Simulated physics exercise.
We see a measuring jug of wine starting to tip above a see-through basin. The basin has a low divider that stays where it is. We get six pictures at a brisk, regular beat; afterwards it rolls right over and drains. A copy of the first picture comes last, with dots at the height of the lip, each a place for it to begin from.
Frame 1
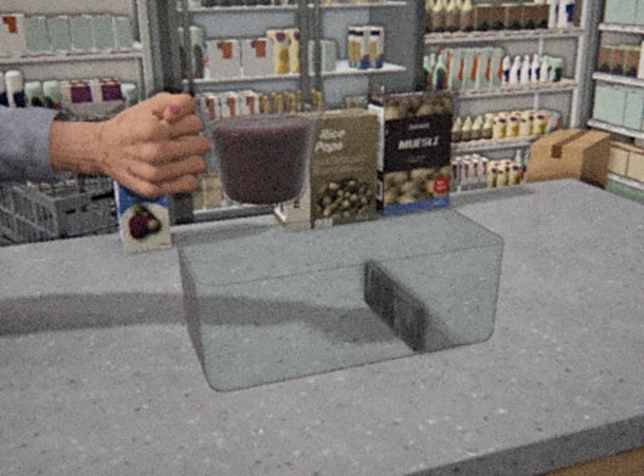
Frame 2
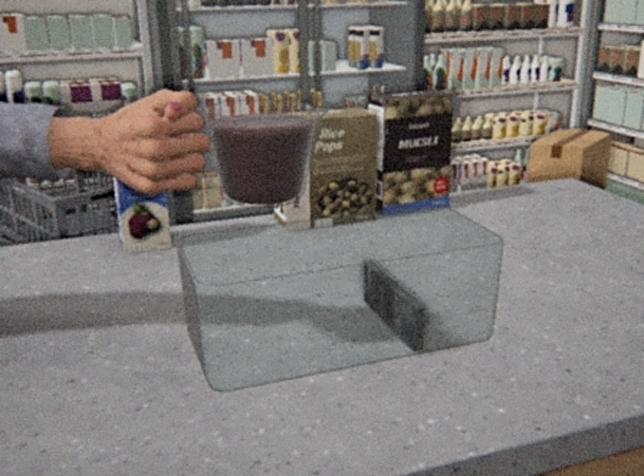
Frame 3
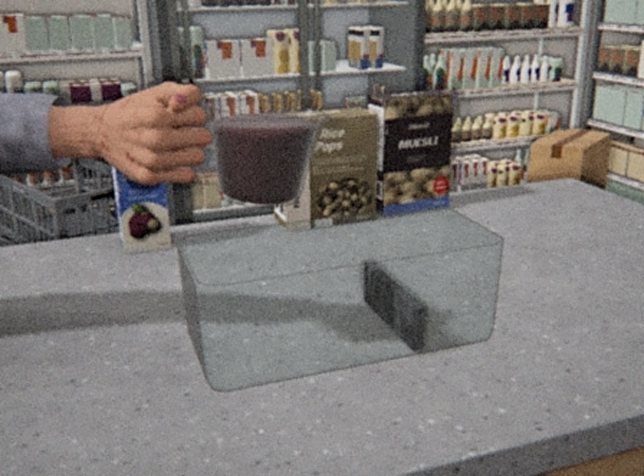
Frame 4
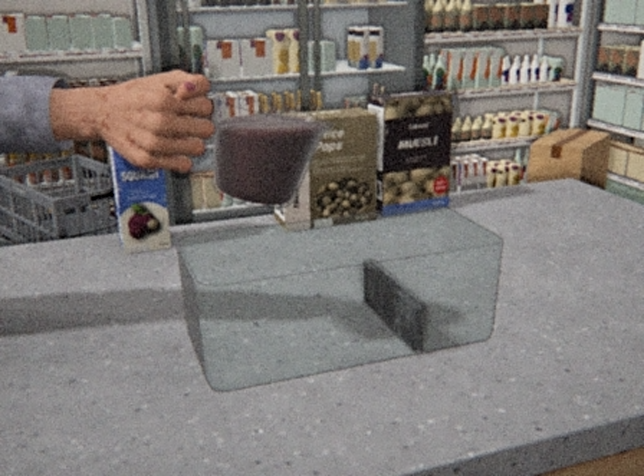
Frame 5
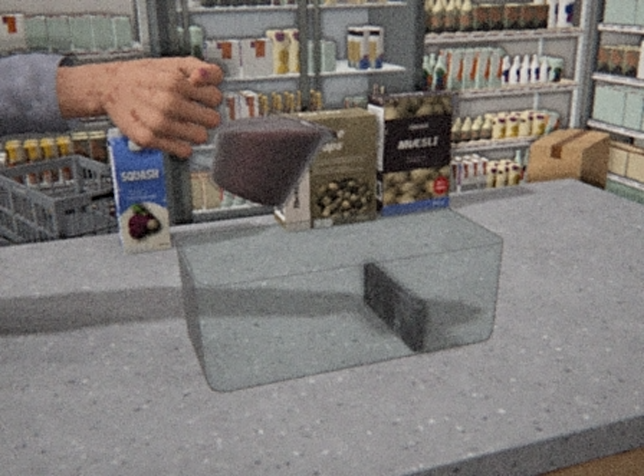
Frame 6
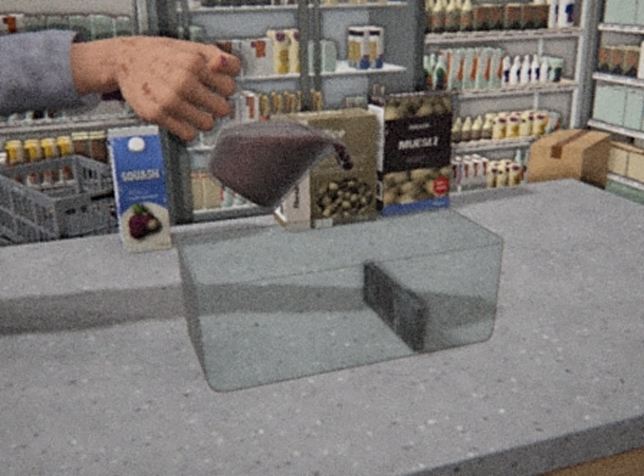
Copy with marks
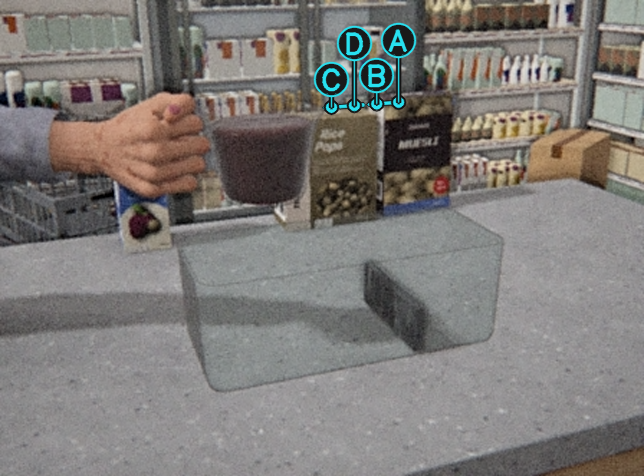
A hand tilting a glass jug of dark red liquid rightward above a clear basin on a shop counter, liquid crossing the lip.
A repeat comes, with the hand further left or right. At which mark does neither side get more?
I would pick place D.
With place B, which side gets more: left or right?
The right one.
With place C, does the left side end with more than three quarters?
Yes, it does.
On the marked copy, A at (398, 102); B at (376, 103); C at (331, 107); D at (354, 105).
With A, about 21 % ends left of the wall and 77 % right of it.
With B, about 24 % ends left of the wall and 75 % right of it.
With C, about 88 % ends left of the wall and 11 % right of it.
With D, about 54 % ends left of the wall and 45 % right of it.
